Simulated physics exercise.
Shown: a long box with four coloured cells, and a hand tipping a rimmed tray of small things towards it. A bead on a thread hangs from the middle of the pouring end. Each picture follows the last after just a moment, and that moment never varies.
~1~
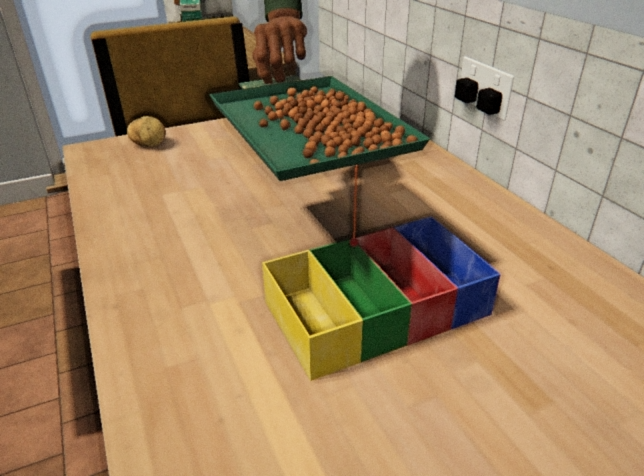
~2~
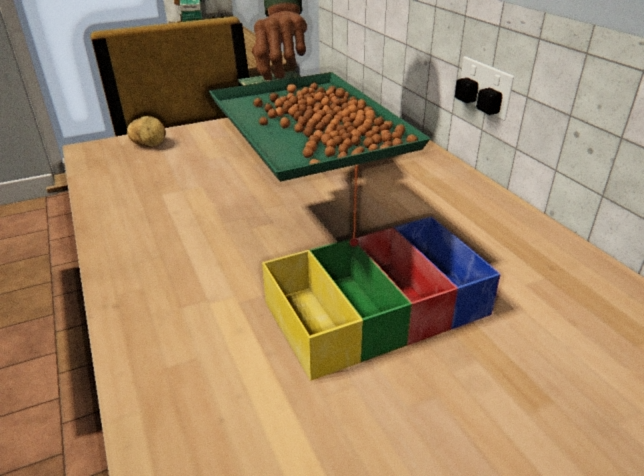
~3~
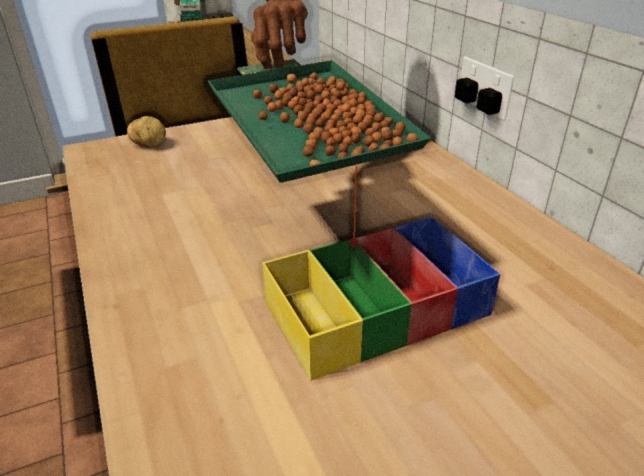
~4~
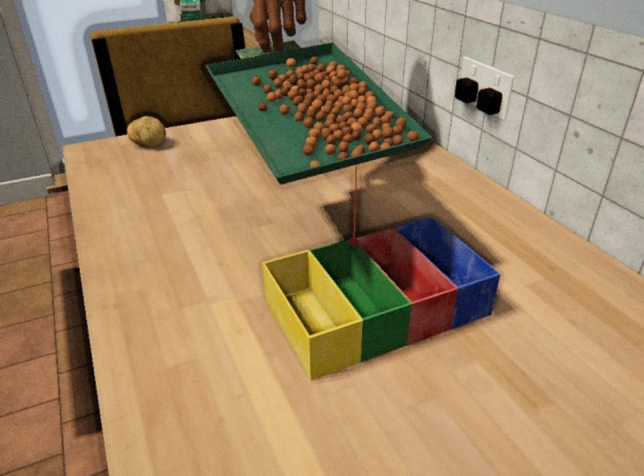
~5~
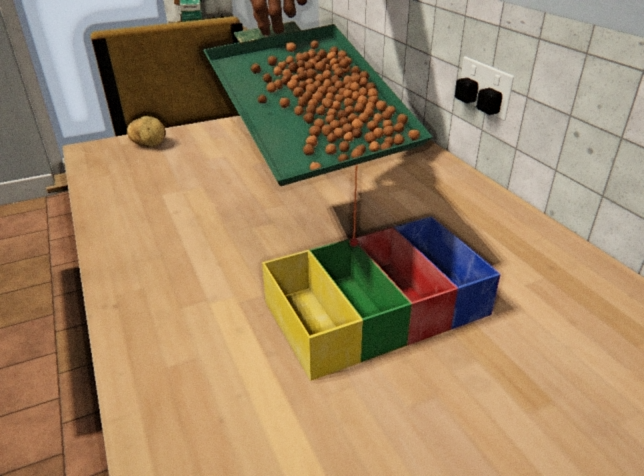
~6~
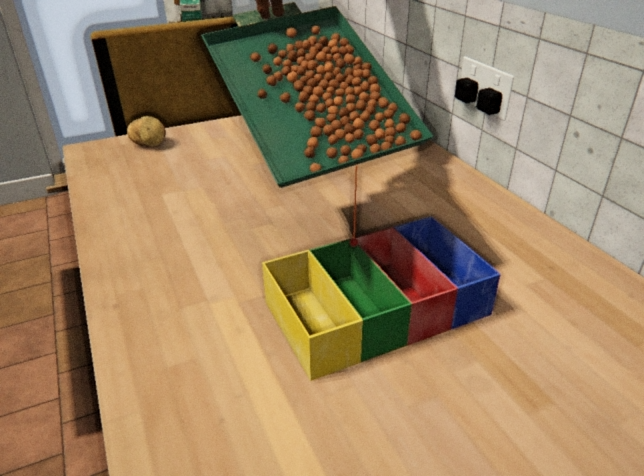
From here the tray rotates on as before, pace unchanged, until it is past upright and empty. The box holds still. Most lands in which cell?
In the yellow cell.
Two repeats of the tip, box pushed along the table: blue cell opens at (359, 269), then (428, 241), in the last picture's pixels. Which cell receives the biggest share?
First try: The cell in red. Second try: The cell in yellow.
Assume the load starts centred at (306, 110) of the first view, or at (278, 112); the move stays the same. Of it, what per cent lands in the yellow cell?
50 per cent for the first try, 40 per cent for the second.
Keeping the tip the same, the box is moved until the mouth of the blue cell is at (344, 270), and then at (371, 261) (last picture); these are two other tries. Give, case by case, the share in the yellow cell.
That makes 0 per cent, followed by 0 per cent.
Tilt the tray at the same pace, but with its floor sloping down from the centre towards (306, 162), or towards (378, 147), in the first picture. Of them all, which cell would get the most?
The yellow one, then the blue one.
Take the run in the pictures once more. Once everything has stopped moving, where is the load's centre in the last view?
Roughly at (333, 326), give or take.
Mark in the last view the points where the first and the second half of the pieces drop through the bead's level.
First near (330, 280), later near (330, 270).
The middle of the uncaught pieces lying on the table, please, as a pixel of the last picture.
My estimate puts the centre near (251, 377).
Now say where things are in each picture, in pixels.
In the first frame, corners of the pouring end near (280, 168) and (424, 138), level; middle of the load near (332, 116), hazelnuts; bead on its thread near (354, 242); yellow cell near (336, 346); green cell near (386, 329); red cell near (432, 313); blue cell near (476, 298).
In the second frame, corners of the pouring end near (280, 169) and (424, 138), level; middle of the load near (332, 114).
In the third frame, corners of the pouring end near (280, 170) and (424, 137), tipped barely, lowest at the left corner; middle of the load near (332, 108).
In the fourth frame, corners of the pouring end near (280, 173) and (425, 136), tipped a little, lowest at the left corner; middle of the load near (332, 99).
In the fifth frame, corners of the pouring end near (280, 176) and (426, 135), tipped clearly, lowest at the left corner; middle of the load near (333, 91).
In the sixth frame, corners of the pouring end near (280, 178) and (426, 134), tipped clearly, lowest at the left corner; middle of the load near (334, 85), near a third on the move; yellow cell near (336, 346); green cell near (386, 329); red cell near (432, 313); blue cell near (476, 298).
Shortly afterwards, tray tipped steeply; the bulk on the tray; only a few in the yellow cell; near a quarter falling or outside the box.
Next, tray tipped past a quarter turn; only a few on the tray; near a third in the yellow cell; near a quarter in the green cell; a little in the red cell; only a few in the blue cell; near a quarter falling or outside the box.
Some moments later, tray tipped past a quarter turn; near half in the yellow cell; near a quarter in the green cell; a little in the red cell; only a few in the blue cell; a little falling or outside the box.
In the end, tray tipped past a quarter turn; near half in the yellow cell; near a quarter in the green cell; a little in the red cell; only a few in the blue cell; a little outside the box.
